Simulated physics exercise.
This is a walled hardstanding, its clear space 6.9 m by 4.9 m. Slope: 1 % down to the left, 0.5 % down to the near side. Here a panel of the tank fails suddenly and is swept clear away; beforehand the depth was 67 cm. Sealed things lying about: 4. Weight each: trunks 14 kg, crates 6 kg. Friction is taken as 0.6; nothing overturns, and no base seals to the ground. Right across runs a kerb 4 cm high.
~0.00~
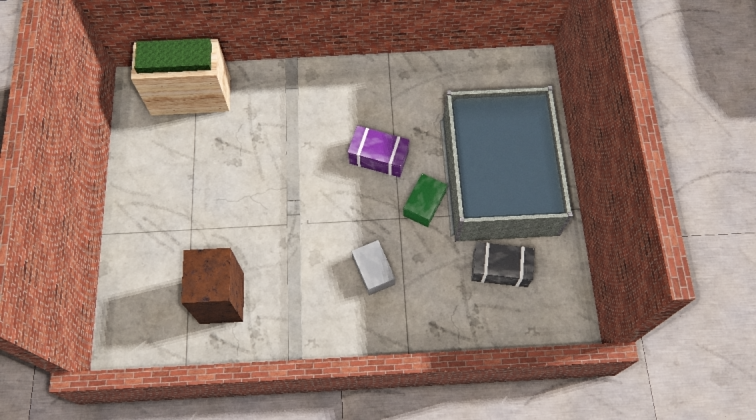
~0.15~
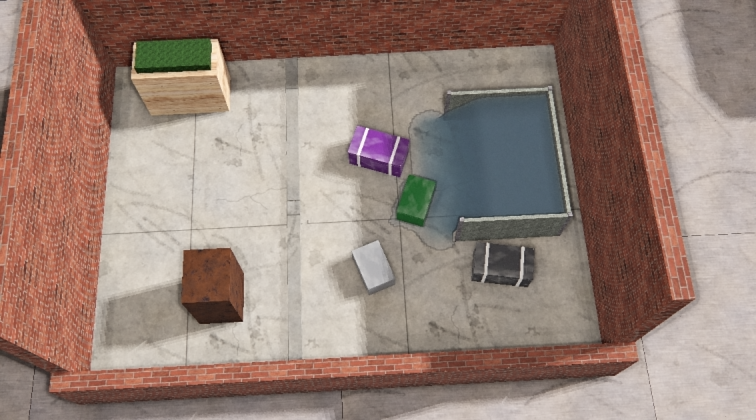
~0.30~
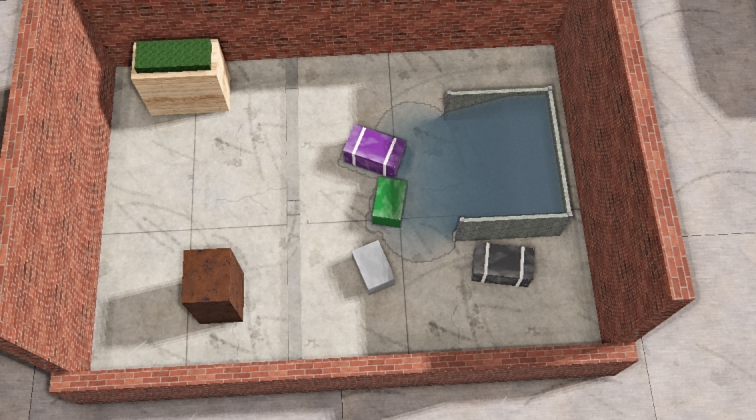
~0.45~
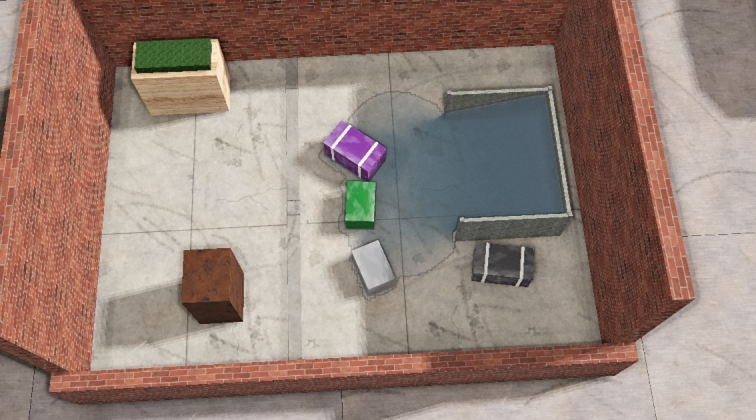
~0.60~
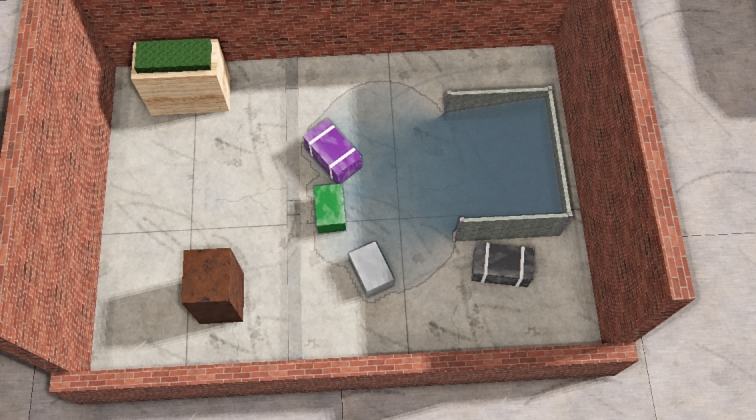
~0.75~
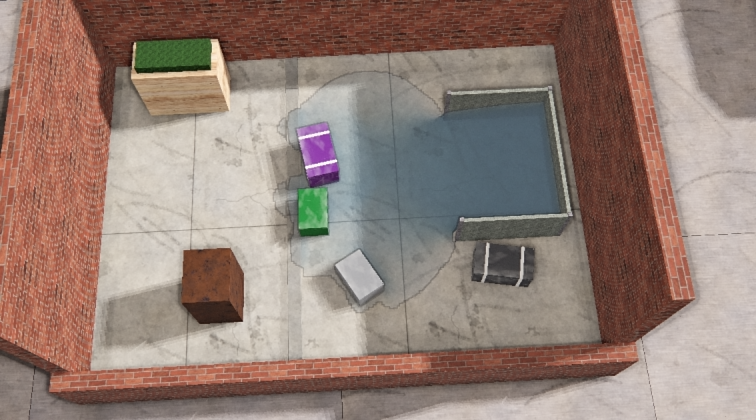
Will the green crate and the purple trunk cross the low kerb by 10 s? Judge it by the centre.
I reckon the green crate reaches the far side and the purple trunk reaches the far side.
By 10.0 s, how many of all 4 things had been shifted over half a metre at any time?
Count: 3.
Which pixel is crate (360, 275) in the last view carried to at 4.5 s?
My estimate: Around (290, 292).
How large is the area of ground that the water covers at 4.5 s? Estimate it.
Some 26 m2 of it.
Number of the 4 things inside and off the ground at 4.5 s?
Just then, the number is 3.
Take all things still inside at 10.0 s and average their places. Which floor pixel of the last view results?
Mean position: Approximately (364, 270).
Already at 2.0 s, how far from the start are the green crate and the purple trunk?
400 and 250 cm, roughly.
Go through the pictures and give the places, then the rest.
In the first picture, the green crate at (426, 196) rests on the ground; the purple trunk at (379, 146), on the bottom; water covers 2.7 m2; 0 of 4 have shifted.
In the second picture, the green crate at (417, 196) rests on the ground, 13 cm from its start; the purple trunk at (379, 146) rests on the ground; 3.7 m2 under water; 1 of 4 have shifted.
In the third picture, the green crate at (390, 198), on the bottom, 51 cm from its start; the purple trunk at (375, 146), on the bottom, 6 cm from its start; 4.9 m2 under water; 2 of 4 have shifted.
In the fourth picture, the green crate at (360, 201) rests on the ground, 93 cm from its start; the purple trunk at (355, 145), on the bottom, 35 cm from its start; water covers 6.5 m2; 2 of 4 have shifted.
In the fifth picture, the green crate at (329, 205) rests on the ground, 136 cm from its start; the purple trunk at (332, 146), on the bottom, 68 cm from its start; water covers 8.3 m2; 2 of 4 have shifted.
In the sixth picture, the green crate at (313, 208), on the bottom, 160 cm from its start; the purple trunk at (317, 150), on the bottom, 89 cm from its start; 10.1 m2 under water; 3 of 4 have shifted.
After 2.0 s the green crate is near (150, 251), 3.9 m from its start, afloat; the purple trunk is near (189, 145), 2.7 m from its start, afloat; 2 of 4 are over the mark; 2 afloat.
After 4.5 s the green crate is near (161, 335), 4.1 m from its start, afloat; the purple trunk is near (129, 137), 3.6 m from its start, afloat; 3 of 4 are over the mark; 3 afloat.
After 7.0 s the green crate is near (152, 287), 4.0 m from its start, afloat; the purple trunk is near (196, 131), 2.7 m from its start, afloat; 2 of 4 are over the mark; 3 afloat.
After 10.0 s the green crate is near (142, 338), 4.3 m from its start, afloat; the purple trunk is near (252, 139), 1.8 m from its start, afloat; 2 of 4 are over the mark; 4 afloat.
